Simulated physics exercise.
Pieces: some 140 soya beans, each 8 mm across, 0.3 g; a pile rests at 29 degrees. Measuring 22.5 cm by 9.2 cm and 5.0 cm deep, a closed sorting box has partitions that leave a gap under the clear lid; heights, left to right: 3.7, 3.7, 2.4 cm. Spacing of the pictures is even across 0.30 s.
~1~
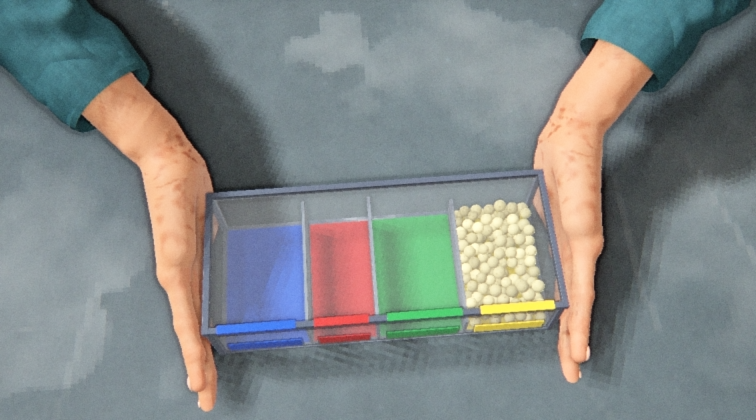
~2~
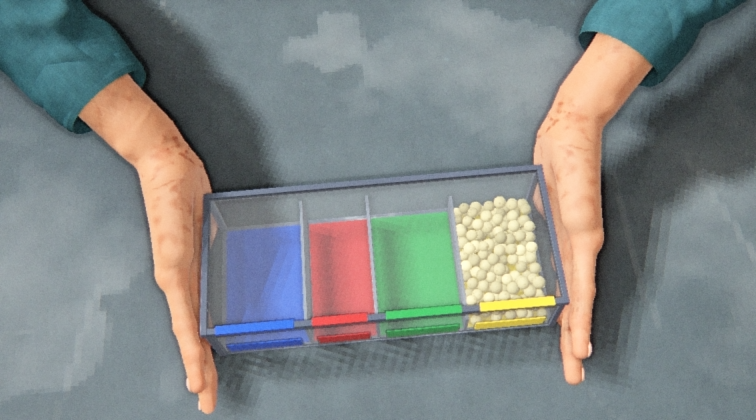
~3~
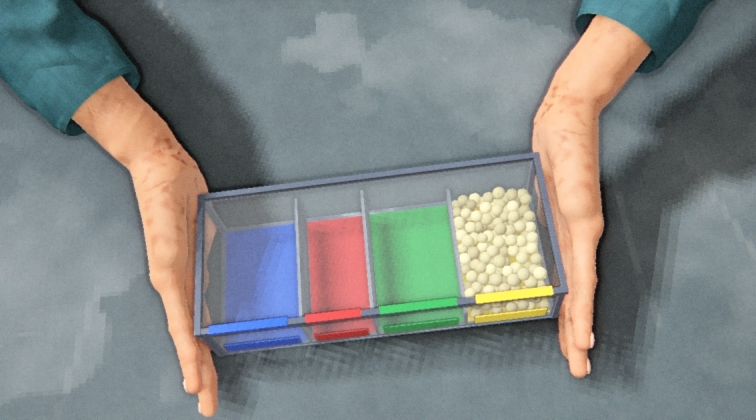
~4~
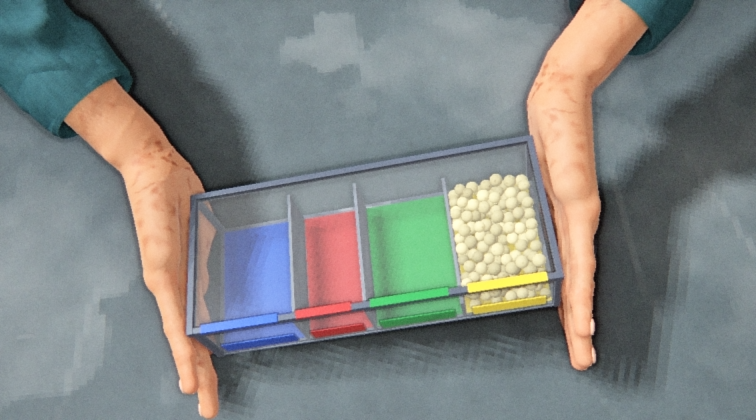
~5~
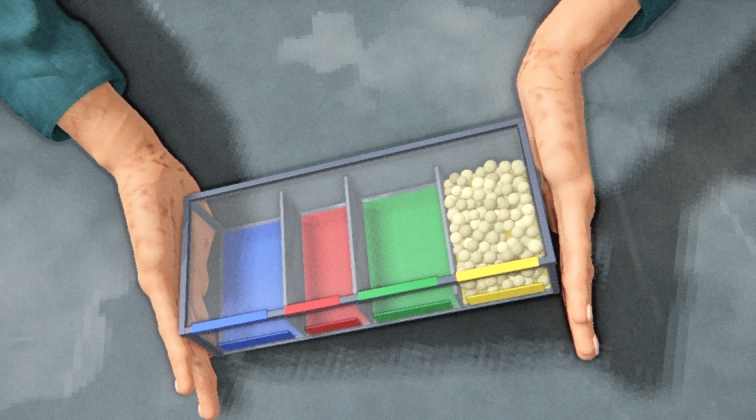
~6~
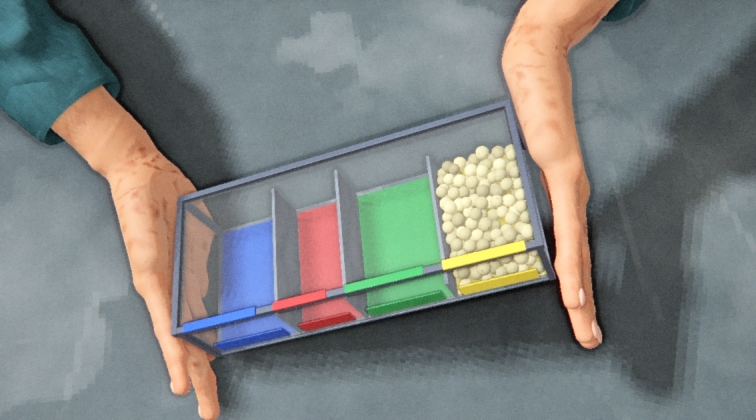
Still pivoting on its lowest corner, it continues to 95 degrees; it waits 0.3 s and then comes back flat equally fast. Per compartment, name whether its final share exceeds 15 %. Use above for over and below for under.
Verdicts: Red compartment below, blue compartment above, green compartment above, yellow compartment below.
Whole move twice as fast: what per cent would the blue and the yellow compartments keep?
In that case blue would keep 55 % and yellow would keep 0 %.
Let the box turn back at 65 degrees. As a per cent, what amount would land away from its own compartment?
Roughly 20 %.
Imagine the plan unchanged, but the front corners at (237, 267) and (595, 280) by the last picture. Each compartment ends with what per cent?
Final shares, in per cent - red: 0, blue: 0, green: 0, yellow: 100.
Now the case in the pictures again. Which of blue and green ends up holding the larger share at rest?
More ends up in the blue one.
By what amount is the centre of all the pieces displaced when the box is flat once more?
It shifts some 12.5 cm.
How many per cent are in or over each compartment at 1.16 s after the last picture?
Red 20, blue 20, green 45, yellow 15.
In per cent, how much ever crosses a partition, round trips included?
About 95 %.
Then, 1.16 s after the last picture, tilt 95 degrees; red 20 %, blue 20 %, green 45 %, yellow 15 %.
Then, 1.94 s after the last picture, tilt 47 degrees; red 5 %, blue 50 %, green 40 %, yellow 5 %.
Then, 2.73 s after the last picture, tilt 0 degrees; red 10 %, blue 50 %, green 40 %, yellow 5 %.
In the end, red 10 %, blue 50 %, green 40 %, yellow 5 %.
